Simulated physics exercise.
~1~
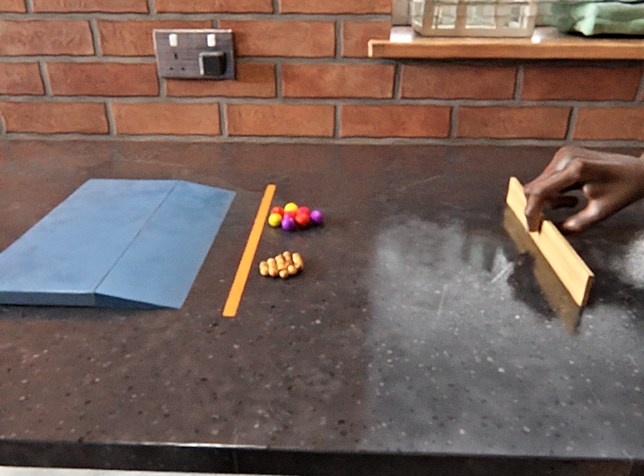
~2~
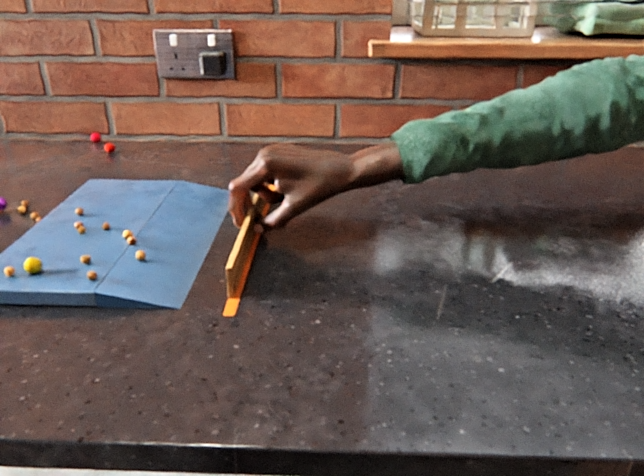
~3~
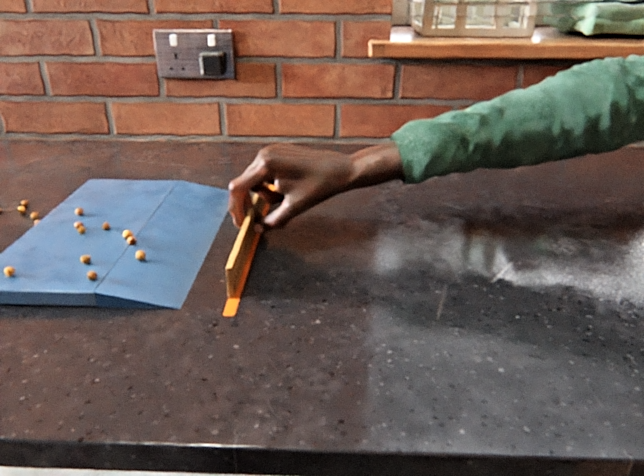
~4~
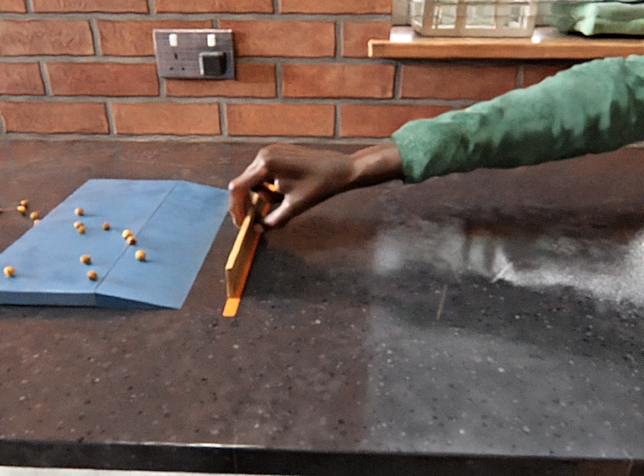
A strip of wood in someone's hand swept left to the orange tape and stopped, sending two lots of beads up the blue ramp; the colourful ones rolled off out of sight, while the small tan ones stayed scattered, mostly past the slope.
